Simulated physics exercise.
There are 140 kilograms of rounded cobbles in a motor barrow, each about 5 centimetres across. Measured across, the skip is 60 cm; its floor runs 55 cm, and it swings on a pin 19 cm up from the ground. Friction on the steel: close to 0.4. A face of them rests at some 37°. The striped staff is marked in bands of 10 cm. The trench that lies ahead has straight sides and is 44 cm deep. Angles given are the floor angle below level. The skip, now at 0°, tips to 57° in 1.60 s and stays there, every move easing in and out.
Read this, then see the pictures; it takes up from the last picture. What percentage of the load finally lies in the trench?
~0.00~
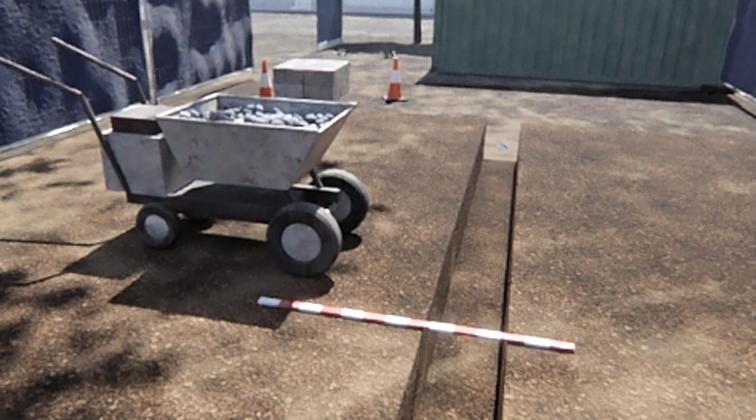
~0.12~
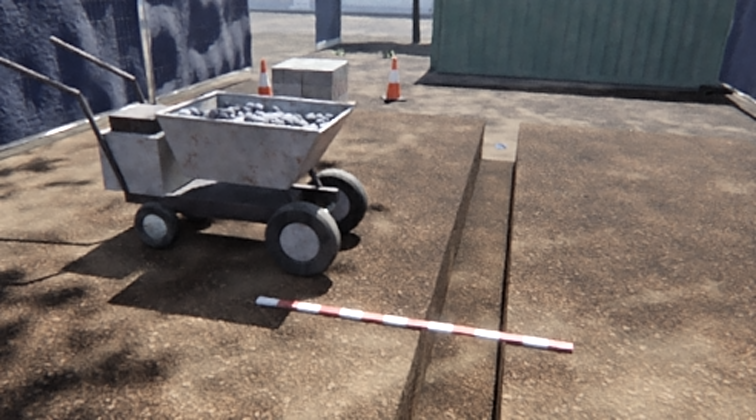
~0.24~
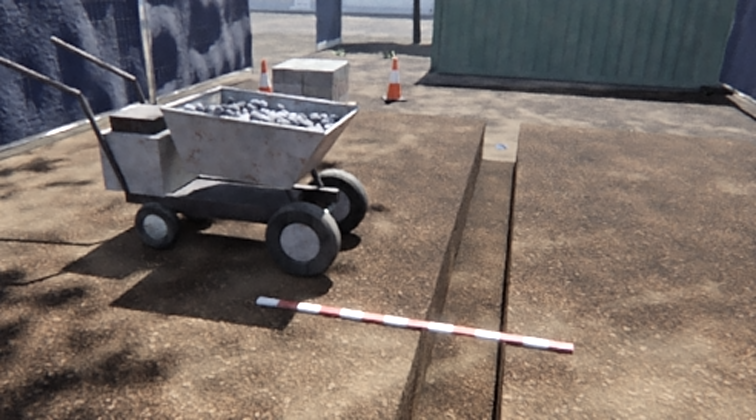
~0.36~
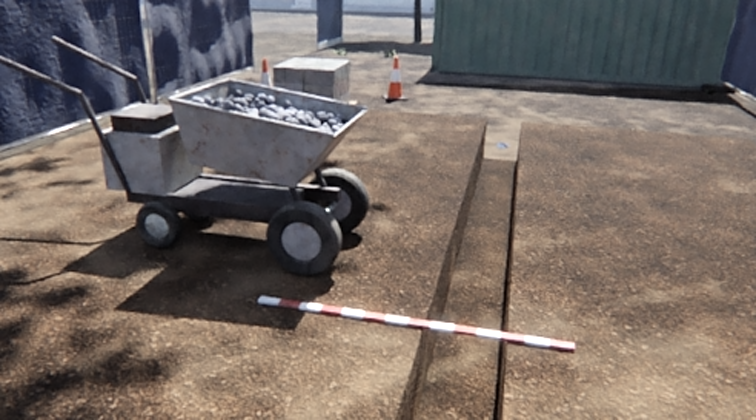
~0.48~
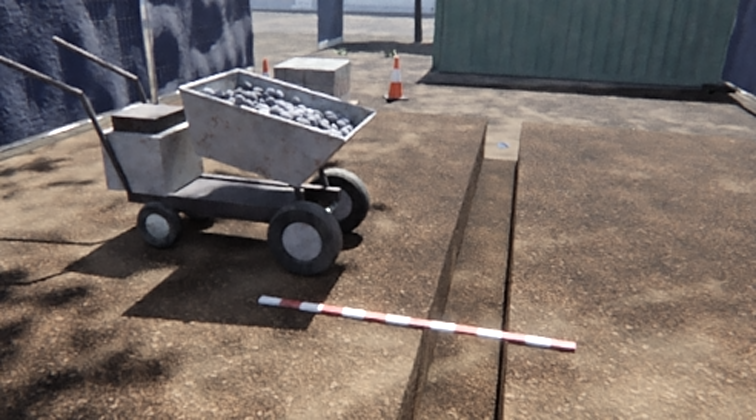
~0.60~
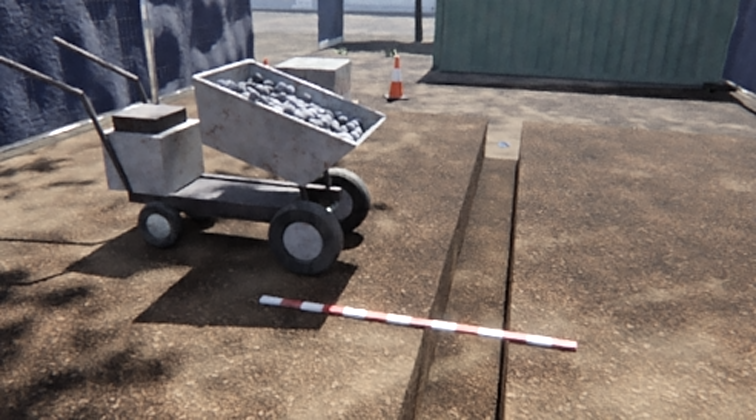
About 30 per cent.
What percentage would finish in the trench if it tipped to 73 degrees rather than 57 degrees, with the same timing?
About 100%.
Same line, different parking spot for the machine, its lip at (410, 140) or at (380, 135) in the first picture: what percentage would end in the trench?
Result: Close to 10 then close to 25 per cent.
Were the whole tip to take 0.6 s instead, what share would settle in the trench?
Close to 40 percent, then.
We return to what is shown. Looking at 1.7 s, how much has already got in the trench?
Roughly 5% by that time.
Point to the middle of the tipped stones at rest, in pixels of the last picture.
Roughly at (472, 337).
After 1.2 s the floor is at 48°; 100 % in the skip; the foremost stones are at (395, 173).
After 1.7 s the floor is at 57°; 91 % in the skip, 5 % short of the trench, 4 % in the trench; the foremost stones are at (466, 298).
After 2.0 s the floor is at 57°; 76 % in the skip, 5 % short of the trench, 19 % in the trench; the foremost stones are at (500, 349).
After 4.0 s the floor is at 57°; 64 % in the skip, 6 % short of the trench, 30 % in the trench; the foremost stones are at (501, 336).
